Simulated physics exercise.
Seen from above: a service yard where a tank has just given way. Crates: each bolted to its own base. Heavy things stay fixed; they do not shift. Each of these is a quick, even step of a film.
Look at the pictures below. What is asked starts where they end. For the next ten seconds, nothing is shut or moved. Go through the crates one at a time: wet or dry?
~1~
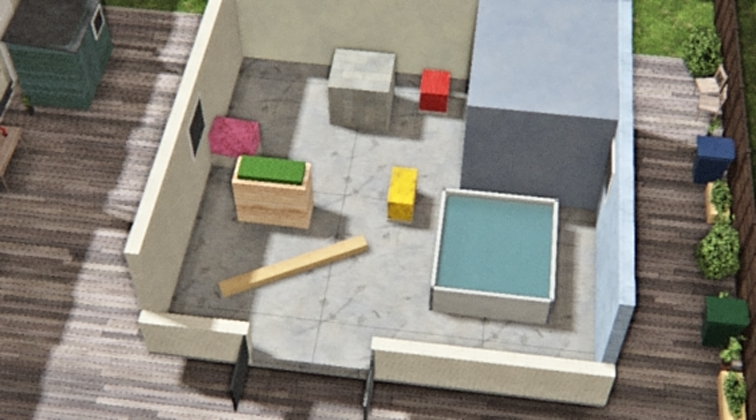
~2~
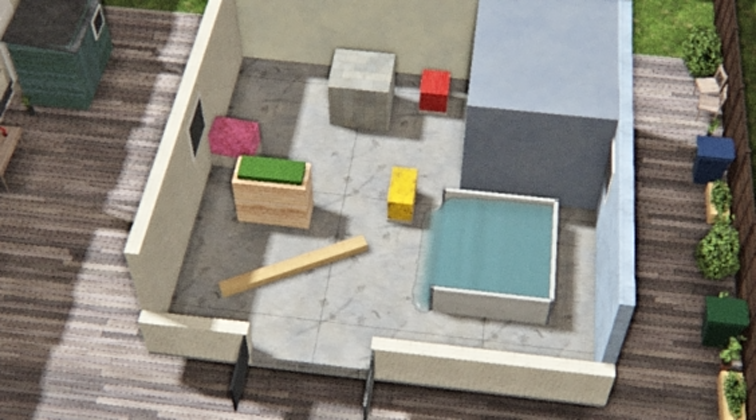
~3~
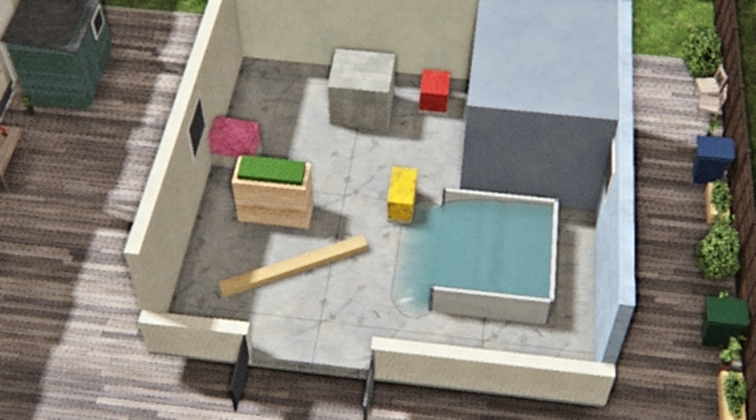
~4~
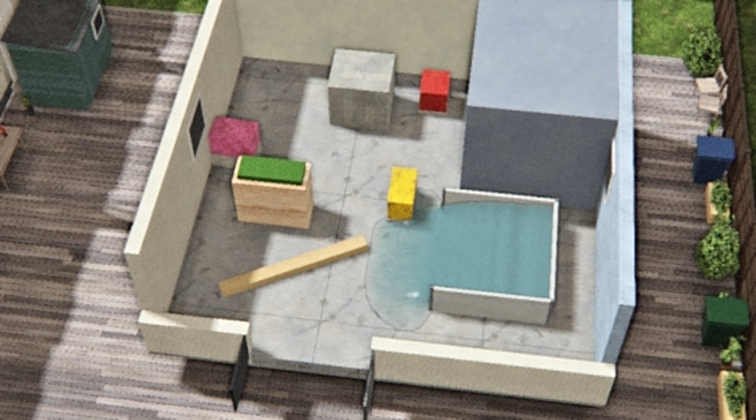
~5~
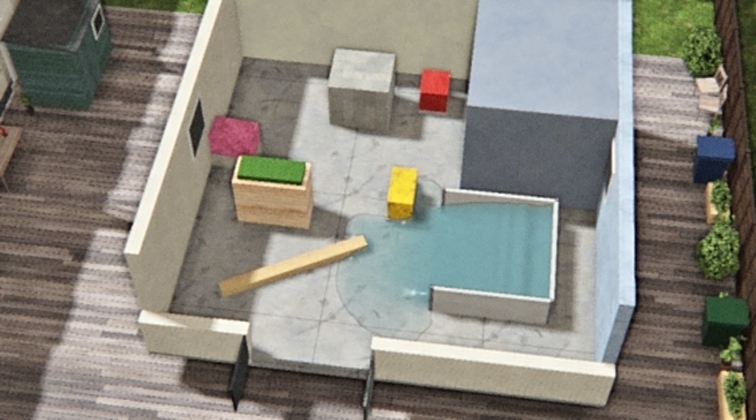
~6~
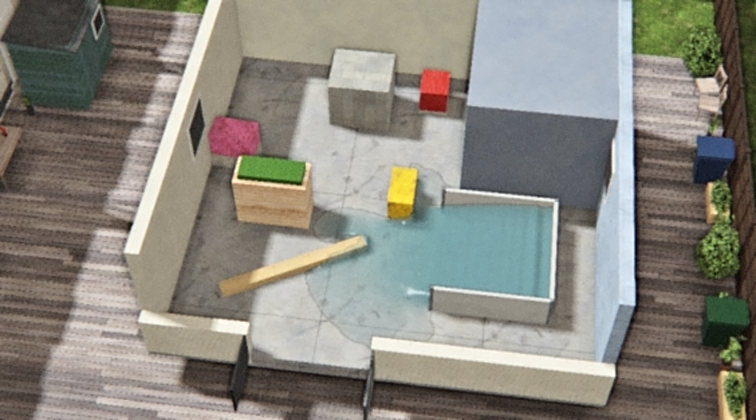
As I see it, the yellow crate ends up with water on it. The pink crate ends up clear of the water. The red crate ends up with water on it.
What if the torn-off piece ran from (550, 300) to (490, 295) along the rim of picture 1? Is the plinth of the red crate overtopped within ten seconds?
As it turns out, red is left untouched.
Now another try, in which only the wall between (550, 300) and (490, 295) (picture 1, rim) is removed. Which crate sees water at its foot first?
Answer: The yellow-painted one.
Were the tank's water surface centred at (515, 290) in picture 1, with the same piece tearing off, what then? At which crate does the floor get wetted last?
The crate marked red.
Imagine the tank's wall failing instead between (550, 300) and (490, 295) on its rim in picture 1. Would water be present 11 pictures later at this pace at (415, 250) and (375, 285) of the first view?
Waterless, submerged.
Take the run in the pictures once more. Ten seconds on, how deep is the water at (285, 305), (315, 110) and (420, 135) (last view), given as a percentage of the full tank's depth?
Roughly 4, 6 and 12 per cent, in turn.
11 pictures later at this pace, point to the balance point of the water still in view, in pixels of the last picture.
The water's middle lies around (394, 255).
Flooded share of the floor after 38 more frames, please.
That works out to some 75 in a hundred.
A moment on, water covers 35 % of the floor; the yellow crate water round its plinth, the pink crate not reached, the red crate not reached.
Next, water covers 55 % of the floor; the yellow crate water round its plinth, the pink crate water round its plinth, the red crate water round its plinth.
Then, water covers 70 % of the floor; the yellow crate water round its plinth, the pink crate water round its plinth, the red crate water round its plinth.
Later, water covers 75 % of the floor; the yellow crate water round its plinth, the pink crate water round its plinth, the red crate water round its plinth.
In the end, water covers 90 % of the floor; the yellow crate was topped, the pink crate stayed above the water, the red crate was topped.
